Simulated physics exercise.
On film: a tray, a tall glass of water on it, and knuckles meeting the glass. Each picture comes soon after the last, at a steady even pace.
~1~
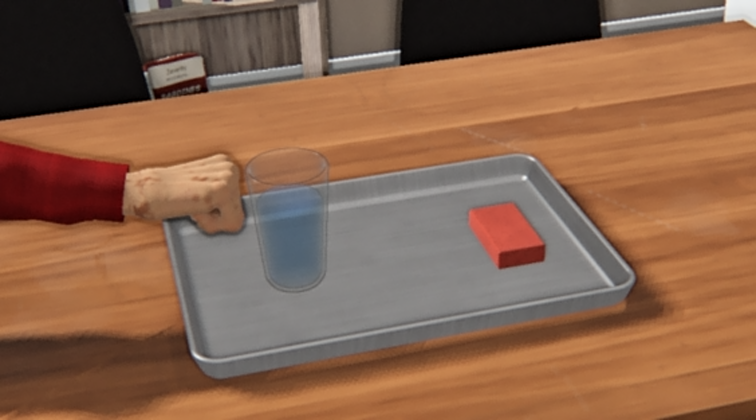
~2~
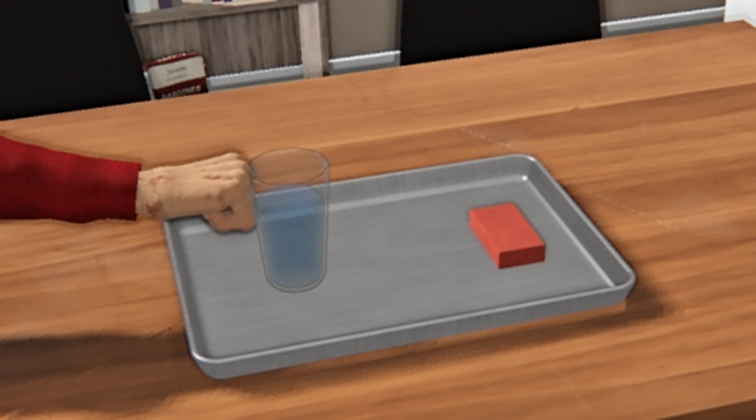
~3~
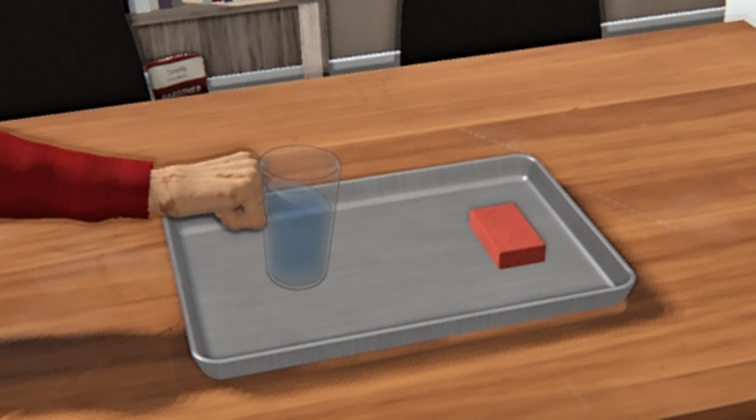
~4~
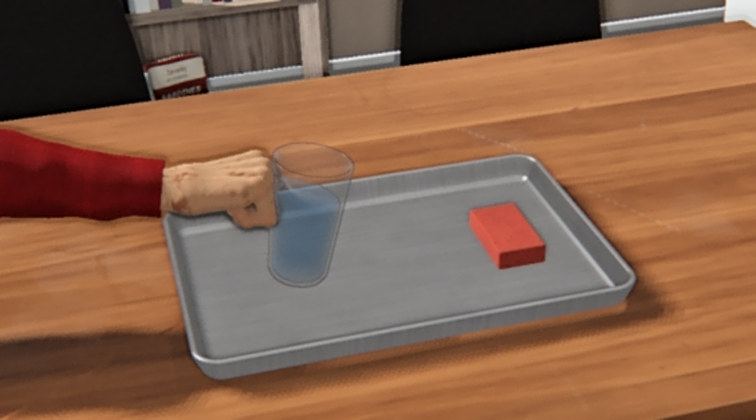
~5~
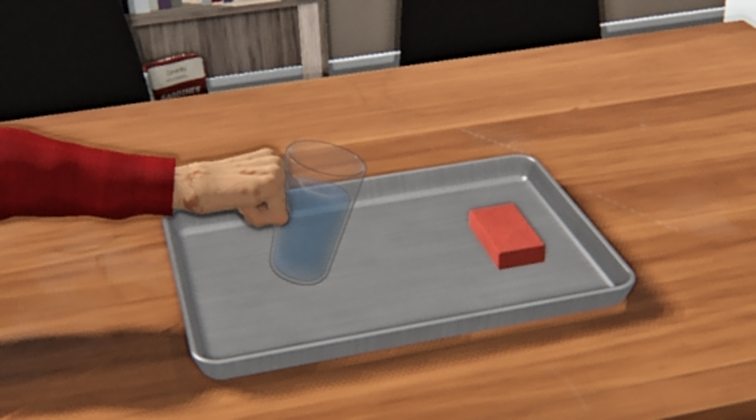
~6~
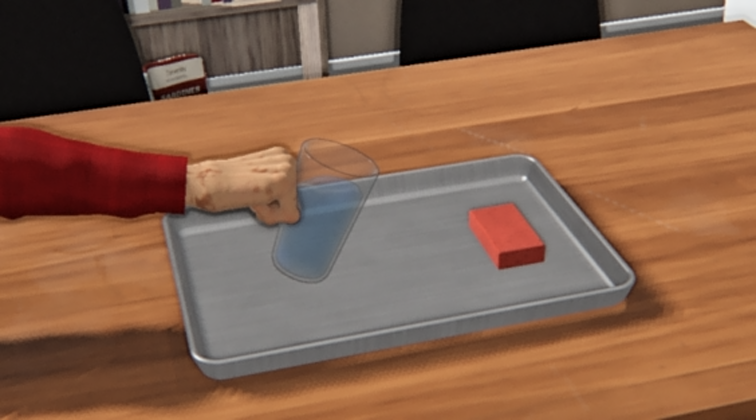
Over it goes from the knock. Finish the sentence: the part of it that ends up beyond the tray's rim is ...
It is less than a quarter.
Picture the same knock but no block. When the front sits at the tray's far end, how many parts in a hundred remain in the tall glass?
60 percent or so.
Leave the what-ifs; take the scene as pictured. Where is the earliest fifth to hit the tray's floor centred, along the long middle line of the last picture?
At about (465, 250).
A moment on, the tall glass lies on its side and 100 per cent is in the glass, 0 on the tray and 0 above or beyond its rim.
Next, the tall glass lies on its side and 63 per cent is in the glass, 33 on the tray and 4 above or beyond its rim.
Then the tall glass lies on its side and 37 per cent is in the glass, 54 on the tray and 9 above or beyond its rim.
Later the tall glass lies on its side and 20 per cent is in the glass, 76 on the tray and 4 above or beyond its rim.
At rest 96 per cent is held by tray and glass, 4 is off the tray.
